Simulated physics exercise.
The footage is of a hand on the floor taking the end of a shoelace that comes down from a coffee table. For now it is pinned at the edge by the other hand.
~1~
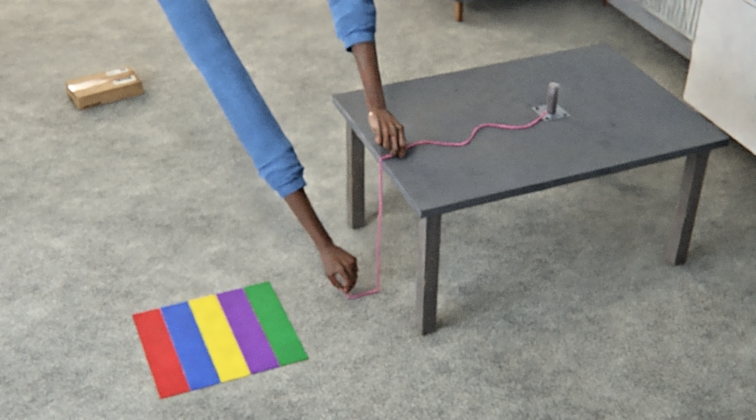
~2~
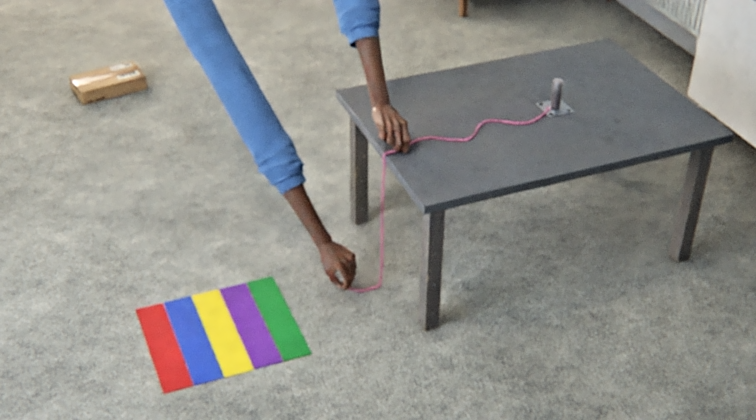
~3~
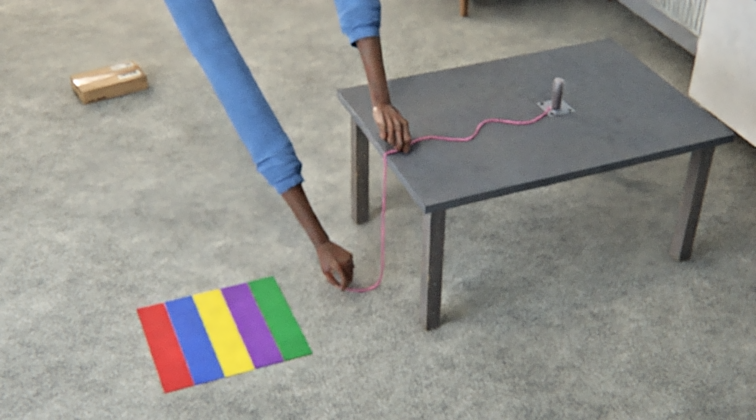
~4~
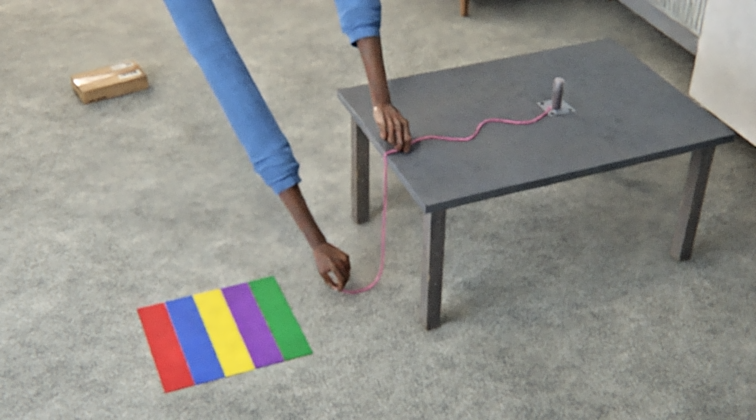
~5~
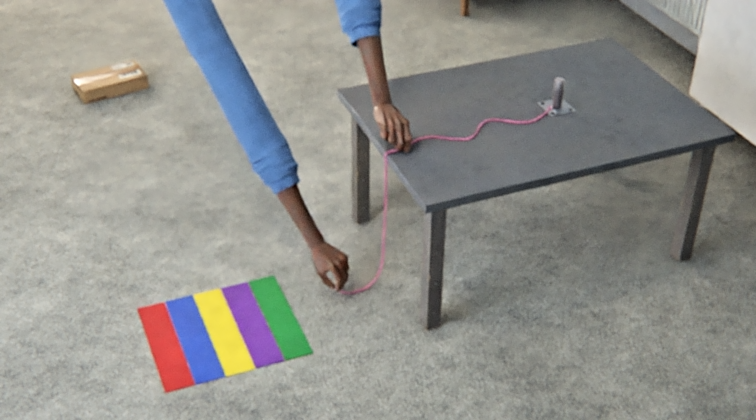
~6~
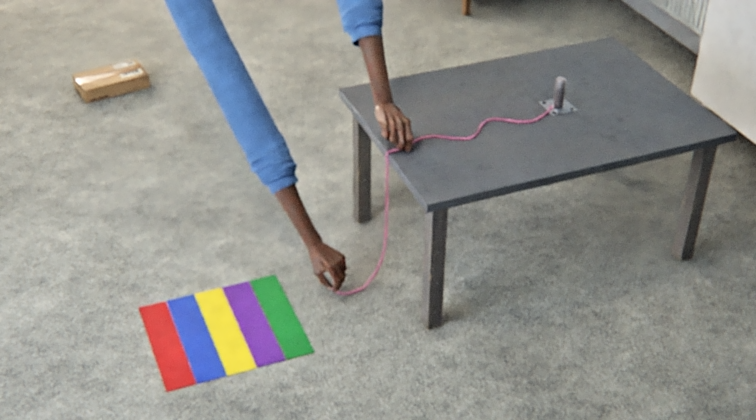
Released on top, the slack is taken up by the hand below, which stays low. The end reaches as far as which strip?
As far as the yellow strip.
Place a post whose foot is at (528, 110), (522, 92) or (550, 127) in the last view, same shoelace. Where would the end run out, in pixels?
Roughly (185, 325), (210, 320) and (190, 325), try by try.
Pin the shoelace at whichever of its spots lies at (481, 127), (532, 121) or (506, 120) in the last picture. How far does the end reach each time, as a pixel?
That would be (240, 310) for the first, (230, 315) for the second and (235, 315) for the third.
A little later, end near (285, 301); over green.
Next, end near (247, 310); over purple.
When it is tight, end near (225, 316); over yellow. The yellow one.
